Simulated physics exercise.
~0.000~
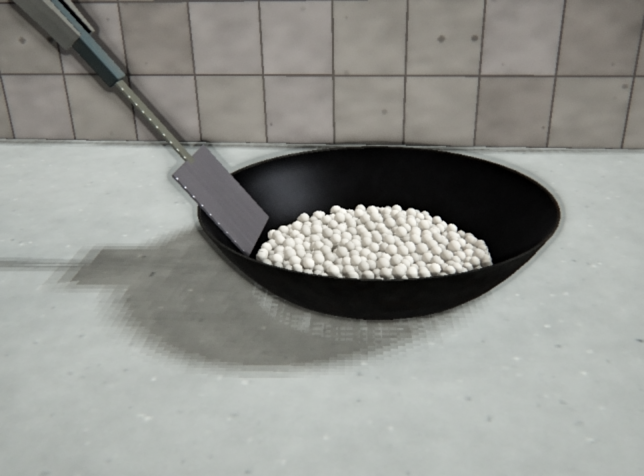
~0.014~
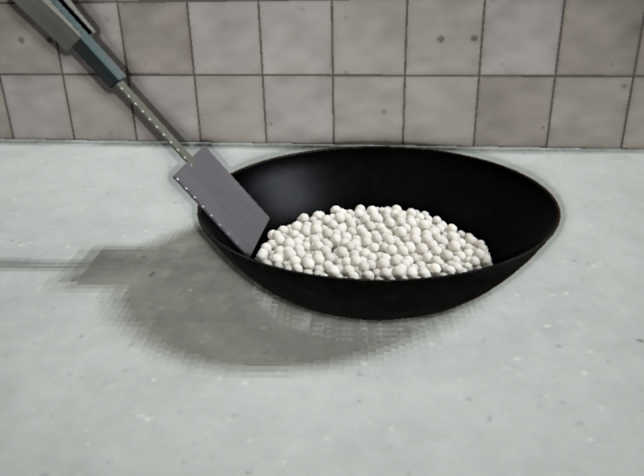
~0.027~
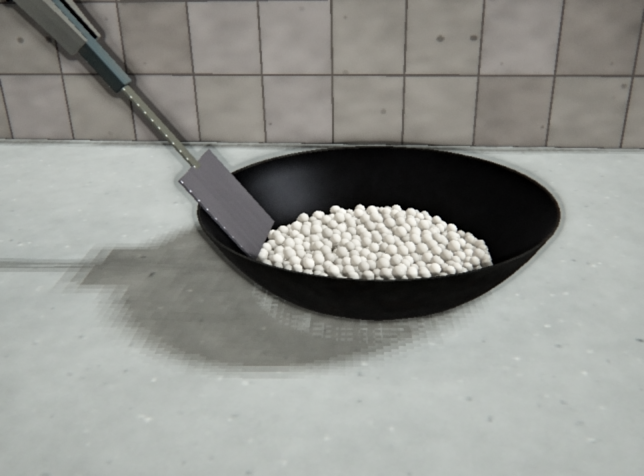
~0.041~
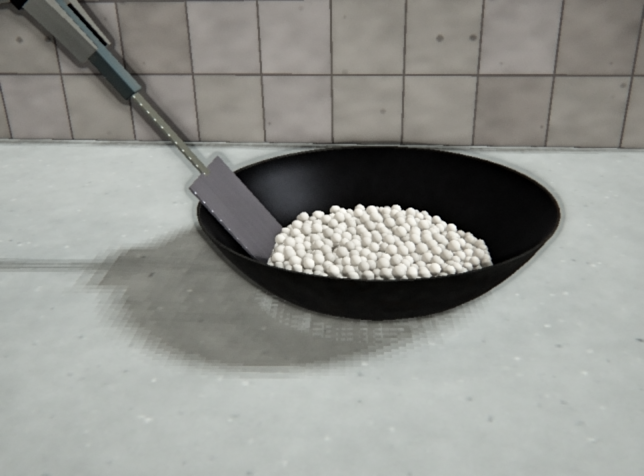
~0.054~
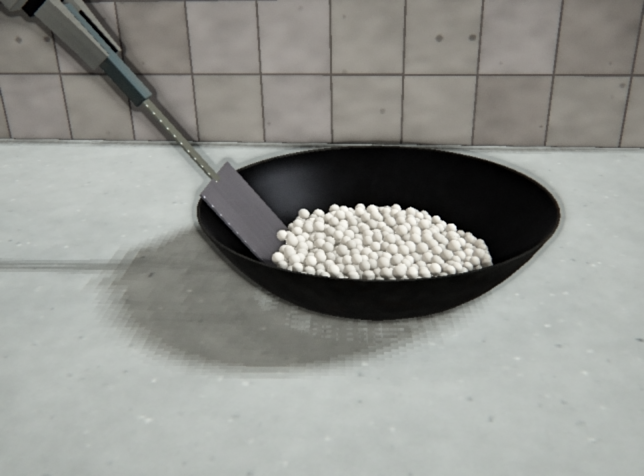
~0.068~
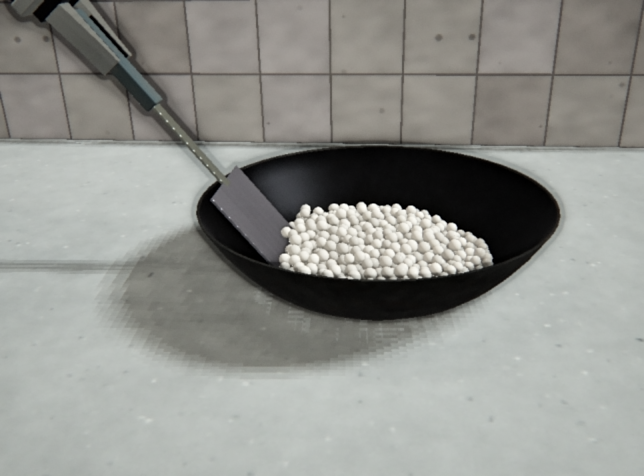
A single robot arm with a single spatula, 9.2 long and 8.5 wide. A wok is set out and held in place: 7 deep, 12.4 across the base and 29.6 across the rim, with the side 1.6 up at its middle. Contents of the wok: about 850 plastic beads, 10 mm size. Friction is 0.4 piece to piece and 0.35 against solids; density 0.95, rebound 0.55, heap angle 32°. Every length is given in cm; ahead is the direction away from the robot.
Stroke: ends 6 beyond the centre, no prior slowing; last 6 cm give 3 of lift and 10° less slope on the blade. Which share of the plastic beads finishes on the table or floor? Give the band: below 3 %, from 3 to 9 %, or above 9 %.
Below 3 %.
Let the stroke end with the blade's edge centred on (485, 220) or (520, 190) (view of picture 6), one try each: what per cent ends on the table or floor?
10 % and 25 %.
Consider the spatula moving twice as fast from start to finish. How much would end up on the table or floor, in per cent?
Estimated share: Some 10 %.
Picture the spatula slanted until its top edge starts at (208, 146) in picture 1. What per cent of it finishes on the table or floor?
About 0 per cent.
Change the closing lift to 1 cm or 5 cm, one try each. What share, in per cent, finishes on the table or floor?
First try about 0 %, second try about 0 %.
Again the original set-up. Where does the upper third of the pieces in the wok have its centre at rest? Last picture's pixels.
Approximately at pixel (474, 234).
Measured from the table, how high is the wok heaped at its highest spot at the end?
It reaches about 6.5 cm.
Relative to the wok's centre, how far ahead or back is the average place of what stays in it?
The balance point lies close to 4.5 cm ahead.
By 0.14 s, sloping 51°, highest piece 5 above the table; 849 in the wok.
By 0.22 s, sloping 47°, highest piece 5 above the table; 849 in the wok.
By 0.45 s, sloping 41°, highest piece 6 above the table; 849 in the wok.
By 1.50 s, sloping 41°, highest piece 6 above the table; 849 in the wok.
Final count, 849 in the wok. That is 0 % on the table or floor.
